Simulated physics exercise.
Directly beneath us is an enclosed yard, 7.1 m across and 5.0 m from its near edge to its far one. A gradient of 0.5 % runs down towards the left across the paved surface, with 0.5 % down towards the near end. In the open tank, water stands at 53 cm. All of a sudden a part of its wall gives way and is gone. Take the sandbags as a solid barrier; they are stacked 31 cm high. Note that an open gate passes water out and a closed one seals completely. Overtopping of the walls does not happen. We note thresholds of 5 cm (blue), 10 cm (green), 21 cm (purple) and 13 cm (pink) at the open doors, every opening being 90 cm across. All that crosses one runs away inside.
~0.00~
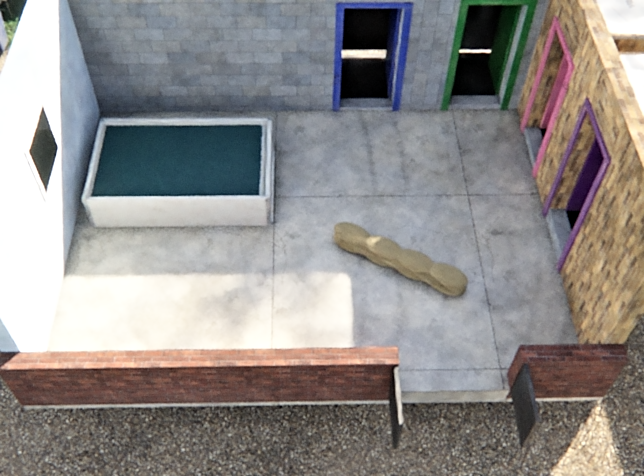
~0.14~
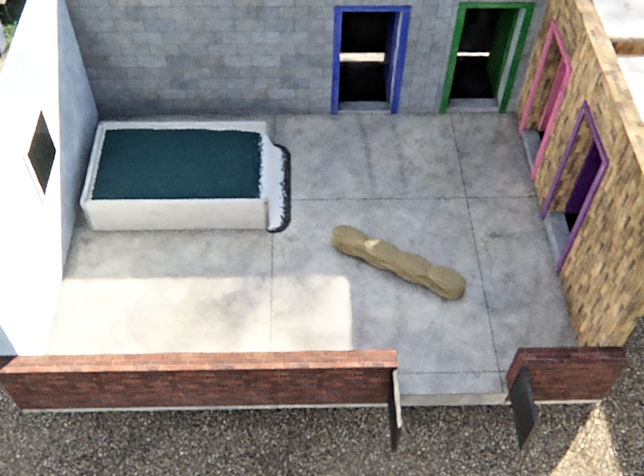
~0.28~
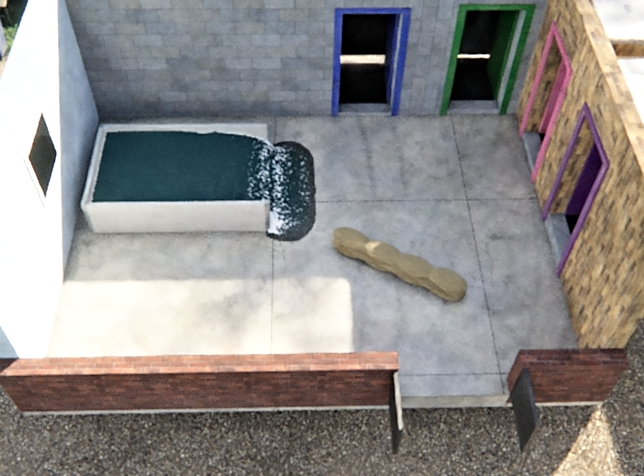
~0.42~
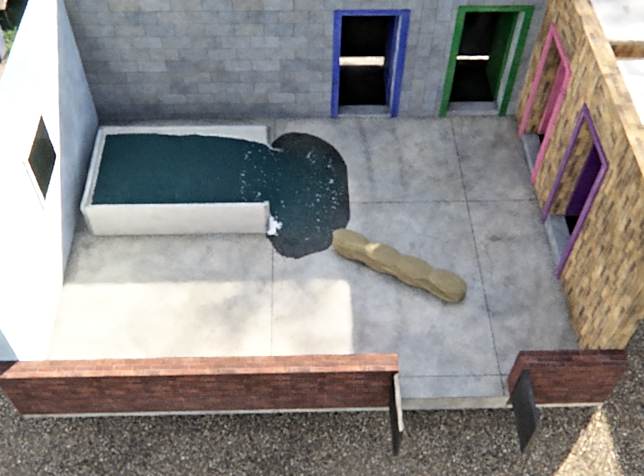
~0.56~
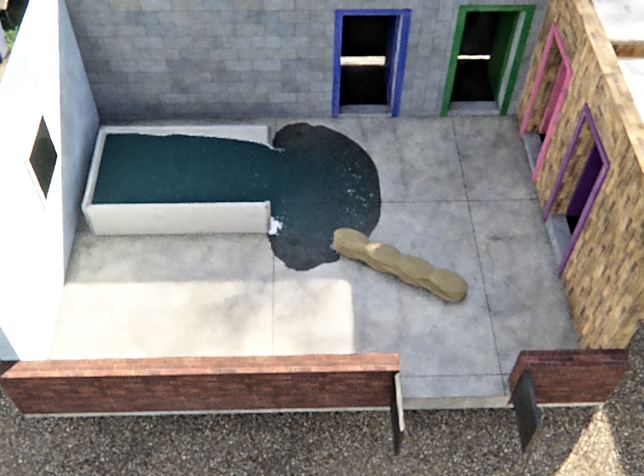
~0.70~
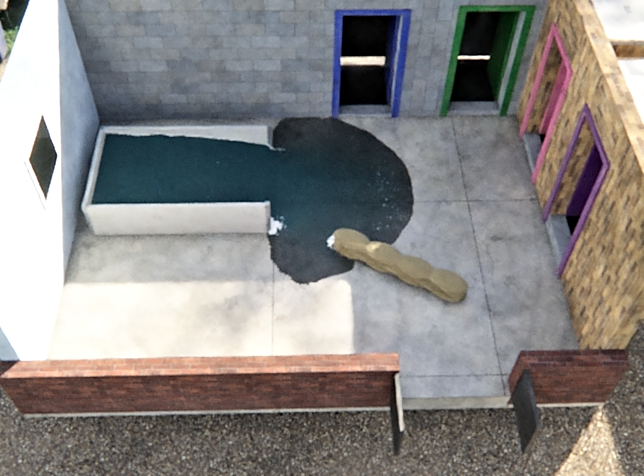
Dark water pours from the tank's right side and spreads across the paving around the sandbags' near end.
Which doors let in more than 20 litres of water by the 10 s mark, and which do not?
By then, the blue door lets in more than that, the green door lets in more than that, the purple door does not, the pink door lets in more than that.
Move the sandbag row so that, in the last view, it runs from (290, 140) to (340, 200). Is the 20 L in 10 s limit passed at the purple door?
After that, purple comes out fine.
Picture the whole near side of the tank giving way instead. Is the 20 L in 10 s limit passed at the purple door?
Note: Purple door, short of the mark.
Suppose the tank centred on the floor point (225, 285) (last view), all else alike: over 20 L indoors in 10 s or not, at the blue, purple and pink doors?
Blue gets no more than that, purple gets no more than that, pink gets no more than that.
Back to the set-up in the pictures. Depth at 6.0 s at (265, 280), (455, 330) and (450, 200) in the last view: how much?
In that order: 0, 6 and 10 cm.
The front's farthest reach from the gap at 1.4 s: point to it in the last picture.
Near (538, 208).
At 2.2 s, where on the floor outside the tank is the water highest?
You'll find it around (514, 120).
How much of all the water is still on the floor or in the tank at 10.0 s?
Close to 78 in a hundred remains.
After 1.4 s water covers 35 % of the floor and is deepest (22 cm) near (281, 204); blue door 7 cm at the sill, 0 L in, green door not reached, purple door not reached, pink door not reached.
After 2.2 s water covers 50 % of the floor and is deepest (26 cm) near (514, 120); blue door 10 cm at the sill, 8 L in, green door 9 cm at the sill, 0 L in, purple door 18 cm at the sill, 0 L in, pink door 18 cm at the sill, 2 L in.
After 3.5 s water covers 55 % of the floor and is deepest (24 cm) near (514, 120); blue door 8 cm at the sill, 32 L in, green door 17 cm at the sill, 14 L in, purple door 17 cm at the sill, 0 L in, pink door 23 cm at the sill, 38 L in.
After 6.0 s water covers 65 % of the floor and is deepest (16 cm) near (555, 377); blue door 8 cm at the sill, 44 L in, green door 10 cm at the sill, 57 L in, purple door 9 cm at the sill, 0 L in, pink door 9 cm at the sill, 70 L in.
After 10.0 s water covers 95 % of the floor and is deepest (10 cm) near (71, 254); blue door 6 cm at the sill, 57 L in, green door 3 cm at the sill, 58 L in, purple door 7 cm at the sill, 0 L in, pink door 3 cm at the sill, 70 L in.
